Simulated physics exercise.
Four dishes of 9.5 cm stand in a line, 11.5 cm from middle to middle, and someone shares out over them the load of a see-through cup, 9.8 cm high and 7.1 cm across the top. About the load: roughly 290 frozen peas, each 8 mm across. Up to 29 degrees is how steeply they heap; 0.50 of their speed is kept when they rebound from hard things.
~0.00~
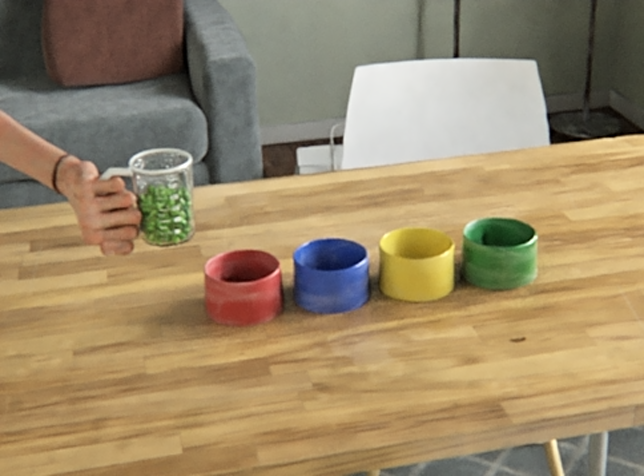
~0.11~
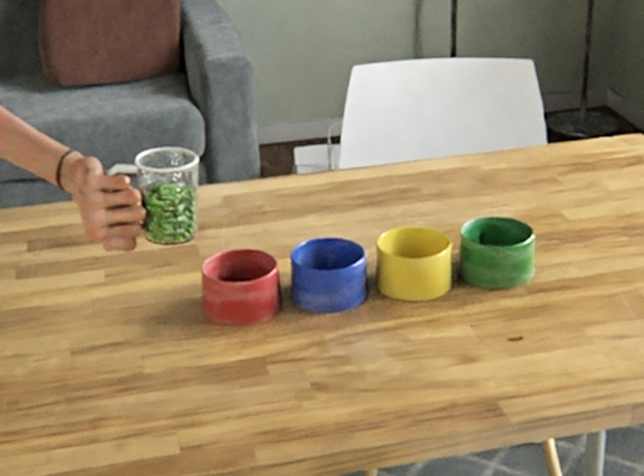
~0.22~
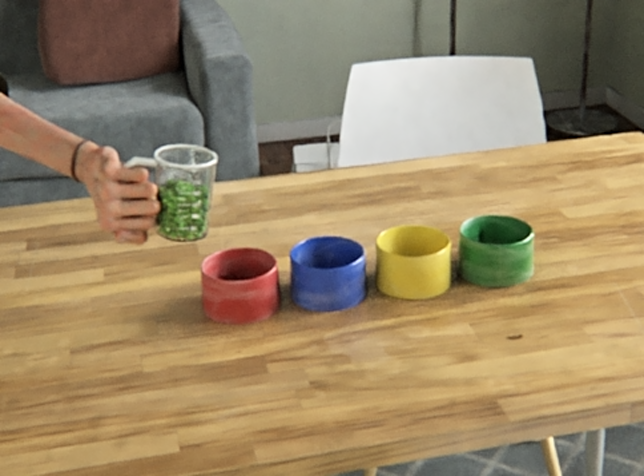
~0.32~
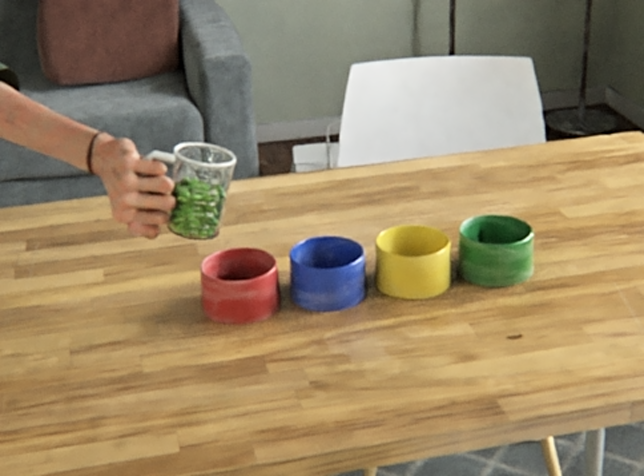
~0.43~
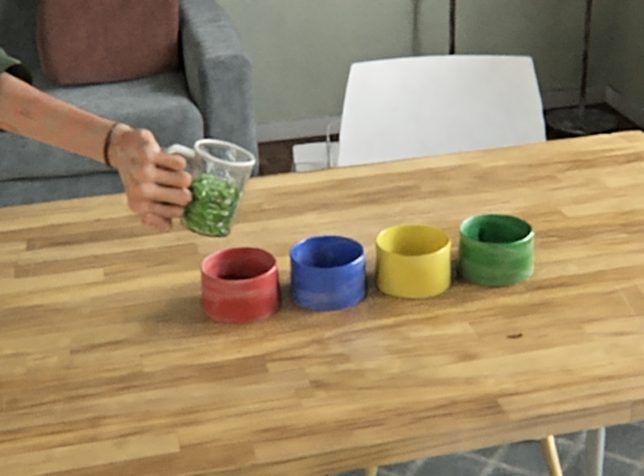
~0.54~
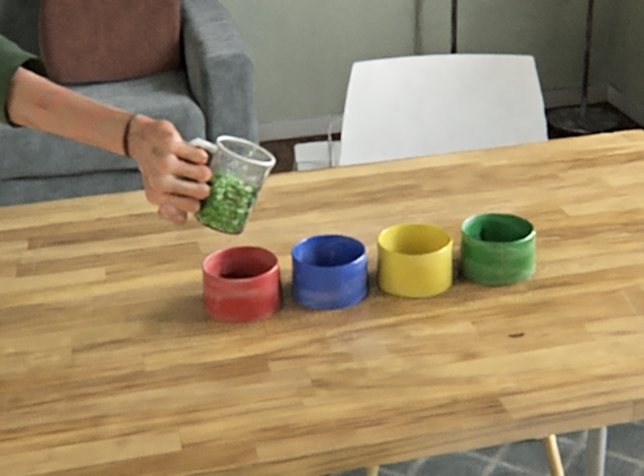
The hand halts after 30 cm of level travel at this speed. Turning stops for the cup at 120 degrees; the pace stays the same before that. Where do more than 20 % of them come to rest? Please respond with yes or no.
Red no, blue no, green no, yellow yes, counter yes.
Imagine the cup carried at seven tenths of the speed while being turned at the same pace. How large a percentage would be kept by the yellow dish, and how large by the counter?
Shares - yellow 60, counter 40.
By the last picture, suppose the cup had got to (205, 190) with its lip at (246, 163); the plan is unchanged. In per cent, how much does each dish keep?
You'd end up with red at 0, blue at 0, green at 0 and yellow at 100.
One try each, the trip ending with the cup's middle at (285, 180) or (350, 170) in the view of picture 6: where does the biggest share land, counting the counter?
Blue, then yellow.
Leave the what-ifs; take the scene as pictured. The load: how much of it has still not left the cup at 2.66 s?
My guess is near 0 per cent.
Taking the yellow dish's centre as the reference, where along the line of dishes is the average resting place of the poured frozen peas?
I'd say about 3 cm, heading up the x axis.
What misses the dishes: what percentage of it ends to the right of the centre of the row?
Estimated share comes to about 100 per cent.
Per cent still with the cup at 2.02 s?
Somewhere close to 95 percent.
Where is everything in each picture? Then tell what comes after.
In the first frame, cup at (164, 198), tilt 0 degrees, lip at (190, 158), moved 0.0 cm; middle of the pieces at (163, 214); red dish at (242, 266); blue dish at (331, 255); yellow dish at (416, 244); green dish at (500, 233).
In the second frame, cup at (169, 197), tilt 2 degrees, lip at (196, 157), moved 0.9 cm; middle of the pieces at (167, 213).
In the third frame, cup at (184, 194), tilt 8 degrees, lip at (215, 157), moved 2.8 cm; middle of the pieces at (180, 210).
In the fourth frame, cup at (199, 192), tilt 13 degrees, lip at (234, 158), moved 4.7 cm; middle of the pieces at (194, 208).
In the fifth frame, cup at (215, 190), tilt 19 degrees, lip at (253, 158), moved 6.7 cm; middle of the pieces at (208, 205).
In the sixth frame, cup at (232, 187), tilt 24 degrees, lip at (273, 159), moved 8.6 cm; middle of the pieces at (224, 201); red dish at (241, 263); blue dish at (329, 251); yellow dish at (415, 239); green dish at (498, 228). Its pace works out near 50 degrees a second; the hand travels 18 cm a second.
After 1.43 s, tilt 69 degrees; cup holds 100 %.
After 2.02 s, tilt 98 degrees; cup holds 95 %.
After 2.66 s, tilt 120 degrees; cup holds 0 %, green 5 %, yellow 50 %.
In the end, at 3.6 s, red 0 %, blue 0 %, green 5 %, yellow 50 %, counter 45 %.
